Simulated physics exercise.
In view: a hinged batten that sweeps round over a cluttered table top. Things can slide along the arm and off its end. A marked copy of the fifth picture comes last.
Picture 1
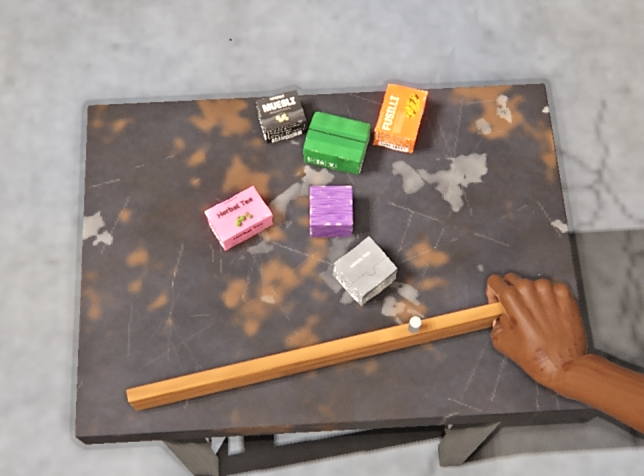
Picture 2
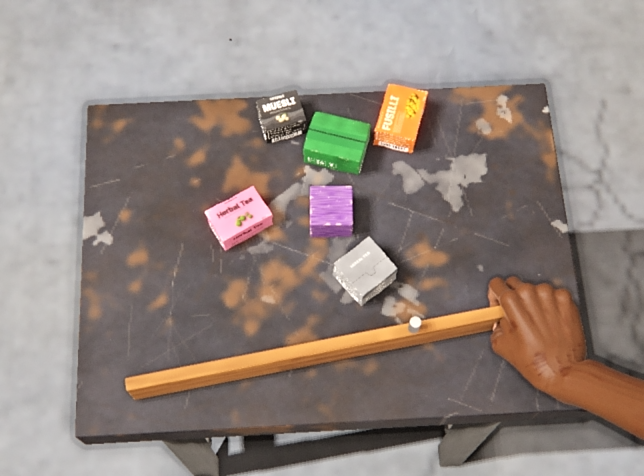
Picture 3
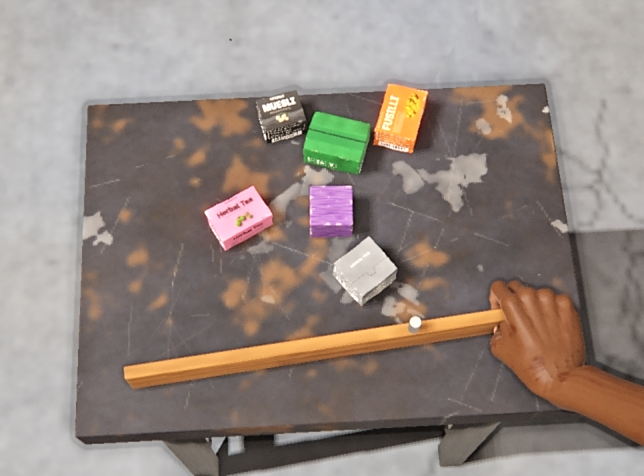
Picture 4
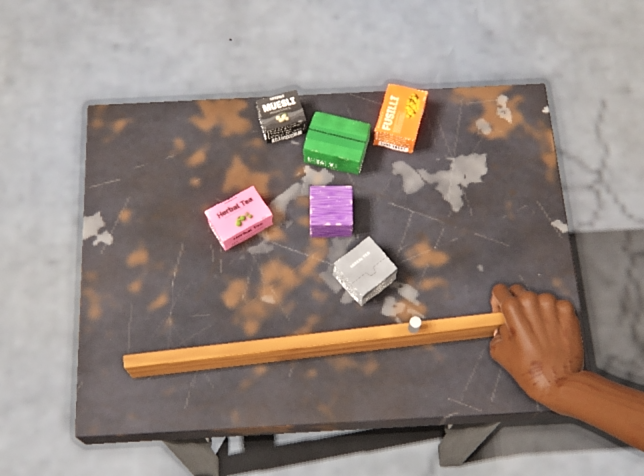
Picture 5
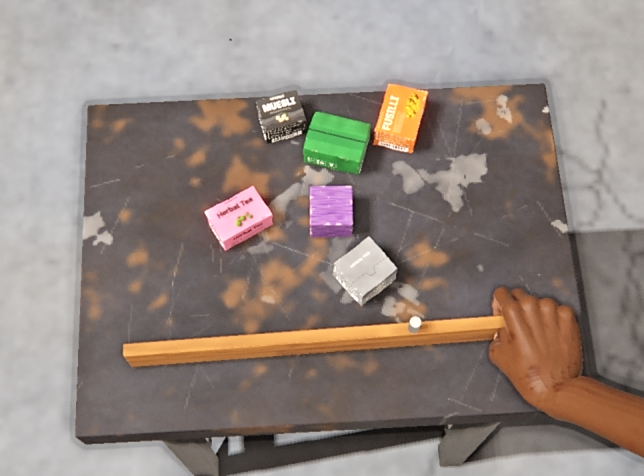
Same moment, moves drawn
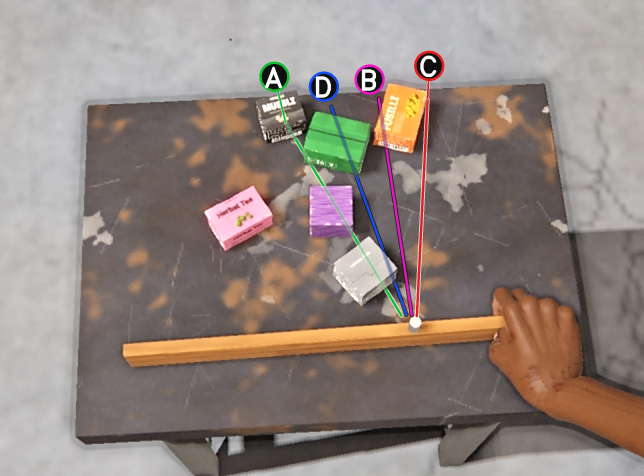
A hand at the right edge grips one end of a wooden batten lying across a dark, rust-blotched table top, seen from above at a slant. Beyond it sit black, green and orange packages at the back, pink and purple ones mid-table, and a grey box nearer the batten. The batten's left end swings slowly away from the near edge, the small pale knob, packages and camera staying still.
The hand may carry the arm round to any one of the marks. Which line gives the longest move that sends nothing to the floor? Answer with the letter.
Stop at A.
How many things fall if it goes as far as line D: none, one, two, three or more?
One.
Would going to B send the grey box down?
No.
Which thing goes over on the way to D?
The black packet.
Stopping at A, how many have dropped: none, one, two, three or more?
In all, none.
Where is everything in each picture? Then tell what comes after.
The first frame shows pink packet (240, 219); orange packet (401, 118); purple block (331, 212).
The second frame shows arm (266, 357); black packet (281, 117).
The third frame shows arm (265, 351); green box (337, 143).
The fourth frame shows arm (264, 345); orange packet (401, 118).
The fifth frame shows arm (263, 340); black packet (281, 117); grey box (365, 271); green box (337, 143).
On the marked copy, A at (342, 215); B at (394, 202); C at (422, 203); D at (367, 206).
Following A. Soon after the start, arm (273, 280); black packet (281, 117); orange packet (401, 119).
Later, arm (305, 232); pink packet (270, 167); grey box (372, 263).
In the end, arm (341, 207); black packet (296, 98); orange packet (421, 118); nothing has fallen.
As for the rest, B drops the black packet; C drops the black packet; D drops the black packet.
